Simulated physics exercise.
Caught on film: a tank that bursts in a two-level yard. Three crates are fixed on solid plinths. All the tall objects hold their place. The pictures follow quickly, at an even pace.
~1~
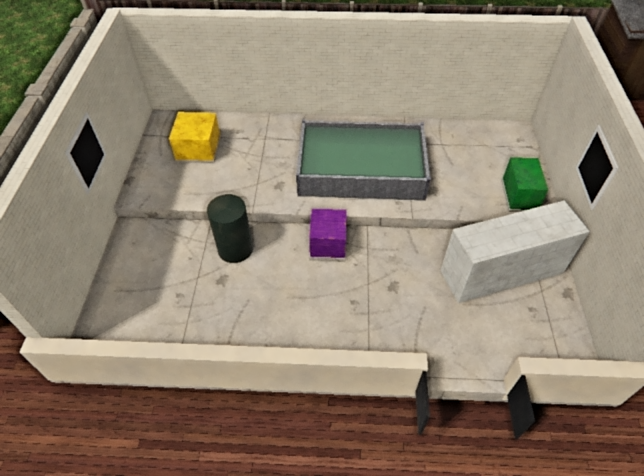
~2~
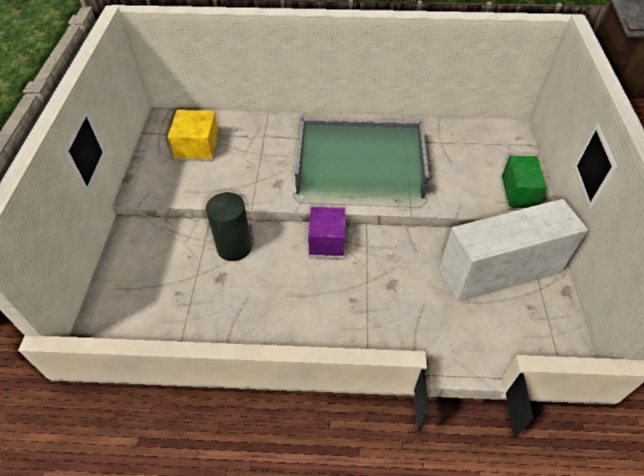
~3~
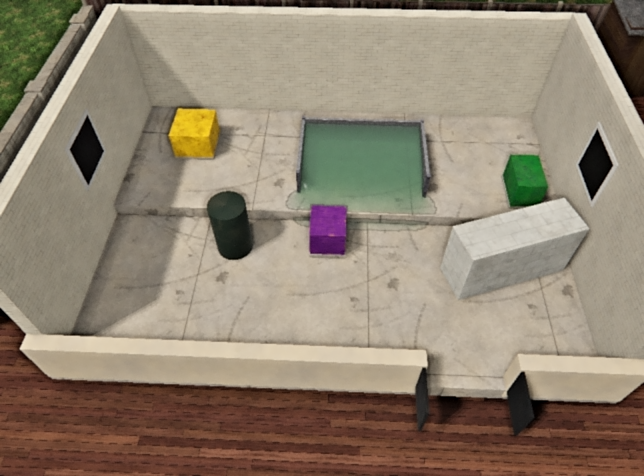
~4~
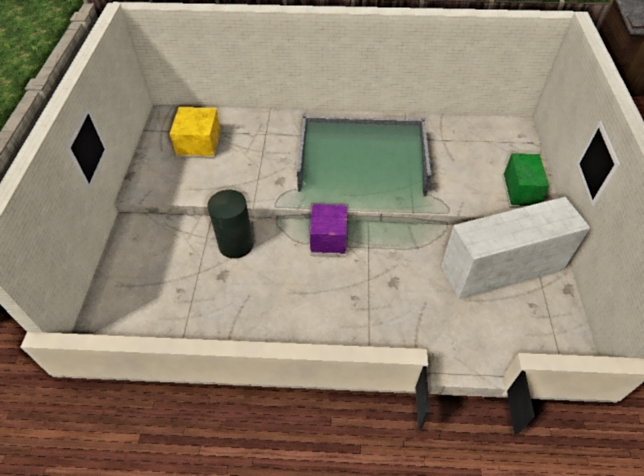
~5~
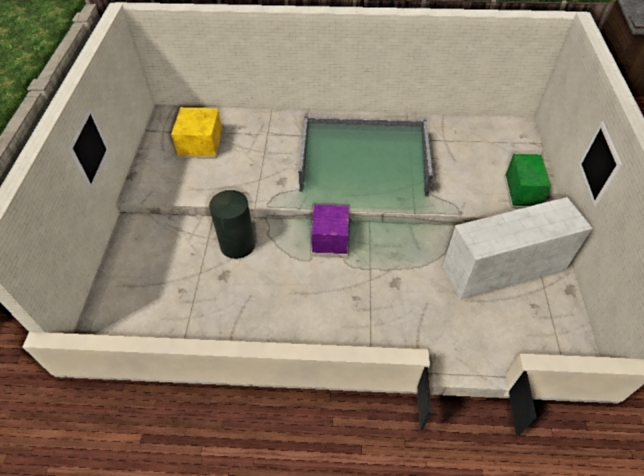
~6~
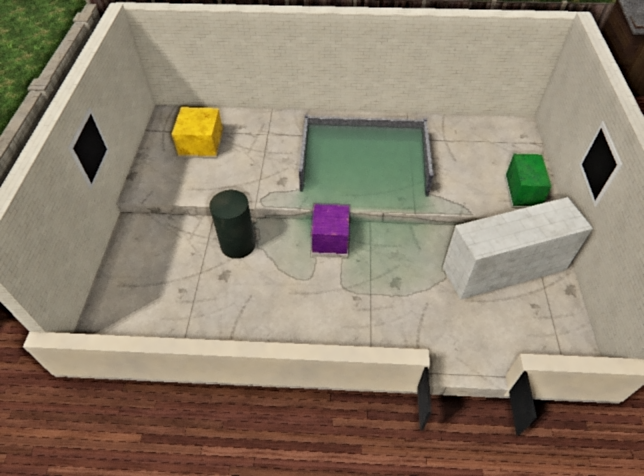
A walled, pale-paved yard with a low step across it is seen from high above the front wall, with wooden decking outside and the view almost steady. A green-water tank sits at the back centre, with a yellow block left, a dark green cylinder and purple block mid-yard, and a green block and long white block right. The tank's front wall gives way, and water pours over the step, spreading thinly around the purple block and towards the white one.
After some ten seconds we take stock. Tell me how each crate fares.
One by one: The yellow crate stays dry; the green crate stays dry; the purple crate gets wet.
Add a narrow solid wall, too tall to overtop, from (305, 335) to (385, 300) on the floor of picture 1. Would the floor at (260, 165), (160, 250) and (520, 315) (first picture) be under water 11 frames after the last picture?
In turn: Dry, free of water, free of water.
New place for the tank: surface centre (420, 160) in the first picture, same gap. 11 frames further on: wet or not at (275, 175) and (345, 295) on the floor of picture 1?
One after the other: Free of water, under water.
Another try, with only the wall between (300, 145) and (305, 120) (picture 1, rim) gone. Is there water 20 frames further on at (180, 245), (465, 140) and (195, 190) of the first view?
One after the other: Covered, no water, flooded.
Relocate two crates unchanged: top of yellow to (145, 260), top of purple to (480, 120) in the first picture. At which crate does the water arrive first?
The yellow one.
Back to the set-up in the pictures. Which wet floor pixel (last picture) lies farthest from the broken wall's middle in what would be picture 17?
Around (168, 358).
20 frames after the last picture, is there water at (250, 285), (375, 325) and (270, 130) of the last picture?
One after the other: Under water, awash, dry.
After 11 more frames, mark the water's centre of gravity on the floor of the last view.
Close to (362, 246).
A moment on, water covers 25 % of the floor; the yellow crate not reached, the green crate not reached, the purple crate water round its plinth.
Next, water covers 35 % of the floor; the yellow crate not reached, the green crate not reached, the purple crate water round its plinth.
Then, water covers 45 % of the floor; the yellow crate not reached, the green crate not reached, the purple crate water round its plinth.
Later, water covers 55 % of the floor; the yellow crate not reached, the green crate not reached, the purple crate water round its plinth.
In the end, water covers 55 % of the floor; the yellow crate stayed above the water, the green crate stayed above the water, the purple crate was topped.
